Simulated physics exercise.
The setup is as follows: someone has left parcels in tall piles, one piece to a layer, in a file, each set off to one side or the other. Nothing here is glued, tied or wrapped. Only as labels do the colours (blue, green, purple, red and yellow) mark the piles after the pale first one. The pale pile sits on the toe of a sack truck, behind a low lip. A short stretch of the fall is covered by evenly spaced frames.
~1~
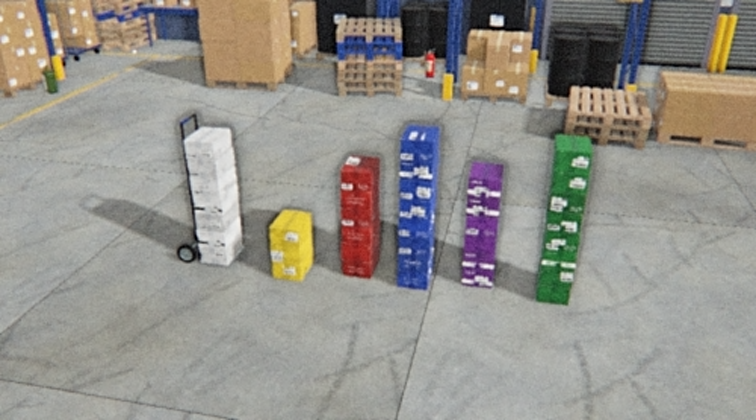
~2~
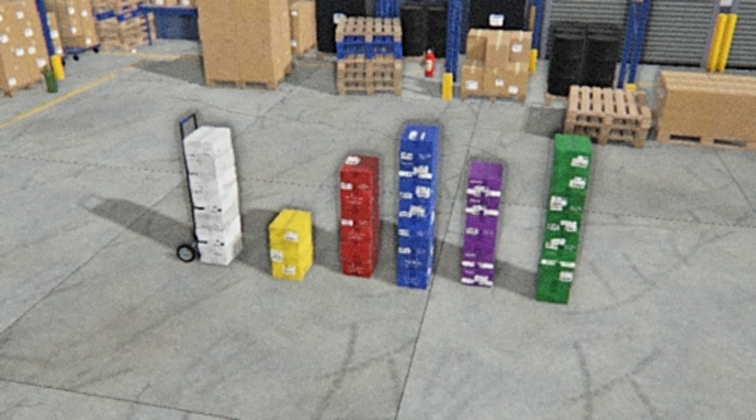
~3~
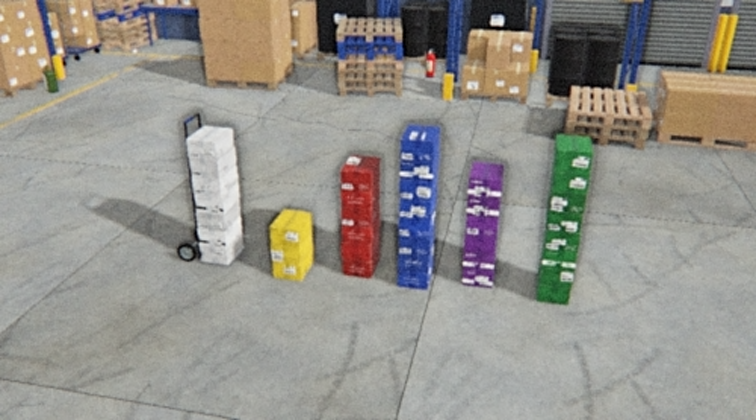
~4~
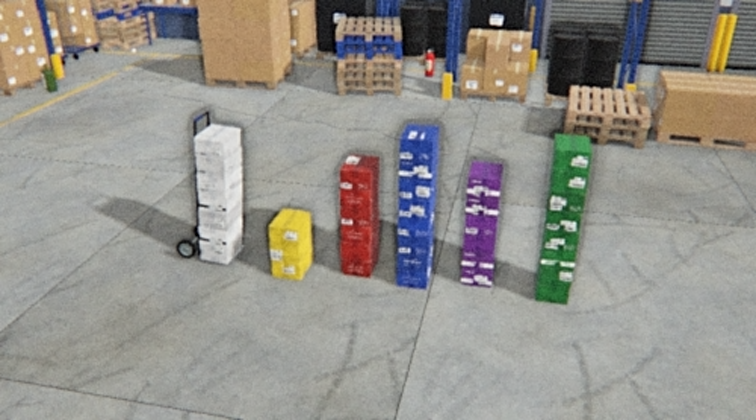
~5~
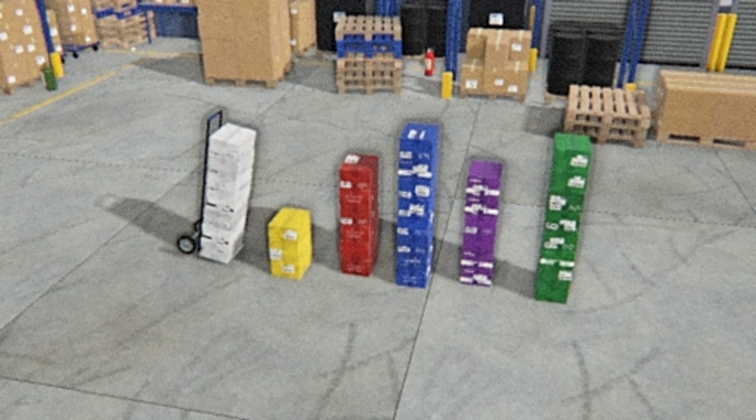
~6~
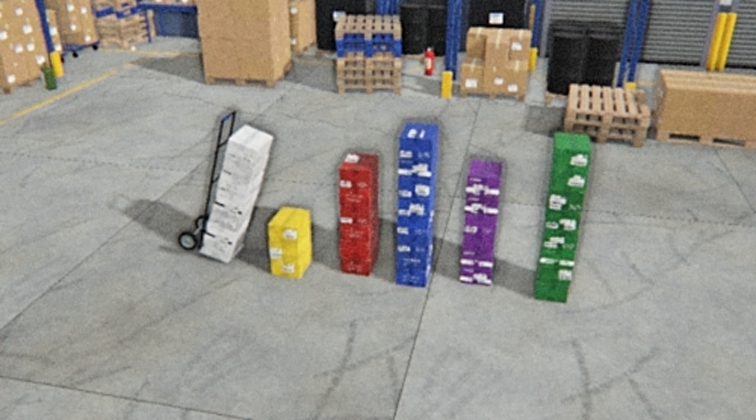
A warehouse floor of grey concrete is seen from above, with cartons, pallets and dark drums along the back. A white stack of parcels stands on a hand truck at left, and to its right stand a short yellow stack, then red, blue, purple and green ones. The hand truck and white stack gradually lean rightward toward the yellow stack, while the other stacks and camera stay still.
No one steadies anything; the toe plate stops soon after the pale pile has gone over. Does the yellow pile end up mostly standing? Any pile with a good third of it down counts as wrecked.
Yes.
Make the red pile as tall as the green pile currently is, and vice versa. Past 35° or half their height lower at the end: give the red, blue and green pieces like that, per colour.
Colour by colour: Red 0; blue 0; green 0.
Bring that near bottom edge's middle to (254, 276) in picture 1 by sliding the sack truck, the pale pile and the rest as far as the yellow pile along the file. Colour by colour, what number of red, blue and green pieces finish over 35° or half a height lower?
By my count it's red 0, blue 0, green 0.
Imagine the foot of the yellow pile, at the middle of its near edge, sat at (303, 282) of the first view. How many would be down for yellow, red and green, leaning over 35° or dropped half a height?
Yellow: 0; red: 0; green: 0.
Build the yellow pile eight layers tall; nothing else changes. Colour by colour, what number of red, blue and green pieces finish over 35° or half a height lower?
Going pile by pile: Red 6, blue 8, green 8.
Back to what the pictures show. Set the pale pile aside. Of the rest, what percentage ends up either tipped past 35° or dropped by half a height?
Close to 0 %.
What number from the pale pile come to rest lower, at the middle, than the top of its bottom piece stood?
Tally at the end: 3.
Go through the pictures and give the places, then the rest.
In the first picture (we follow the side turned to the camera), truck frame (185, 153) level; top yellow parcel (291, 220); top green parcel (573, 162); no other piece has moved.
The second picture shows truck frame (185, 152) level; top yellow parcel (290, 219).
The third picture shows truck frame rocked barely; top yellow parcel (291, 219).
The fourth picture shows truck frame rocked a little, top of the pale pile leaning barely; top yellow parcel (290, 219); no other piece has moved.
The fifth picture shows truck frame (207, 148) rocked a little, top of the pale pile leaning a little; top yellow parcel (290, 218); no other piece has moved.
The sixth picture shows truck frame (218, 148) rocked clearly, top of the pale pile leaning clearly; top yellow parcel (290, 217); top green parcel (572, 160); no other piece has moved.
Soon, 0 of the pale pile down; none of the 3 yellow parcels down (0 of 31 in all colours); top yellow parcel unmoved.
A while on, 7 of the pale pile down; none of the 3 yellow parcels down (0 of 31 in all colours); top yellow parcel unmoved.
Towards the end, 7 of the pale pile down; none of the 3 yellow parcels down (0 of 31 in all colours); top yellow parcel displaced a little.
Then, 7 of the pale pile down; none of the 3 yellow parcels down (0 of 31 in all colours); top yellow parcel displaced half its height; top red parcel displaced half its height.
Finally, 7 of the pale pile down; none of the 3 yellow parcels down (0 of 31 in all colours); top yellow parcel displaced half its height; top red parcel displaced a little. Seen by the last camera, middles, top yellow parcel near (297, 227), top red parcel near (364, 171).
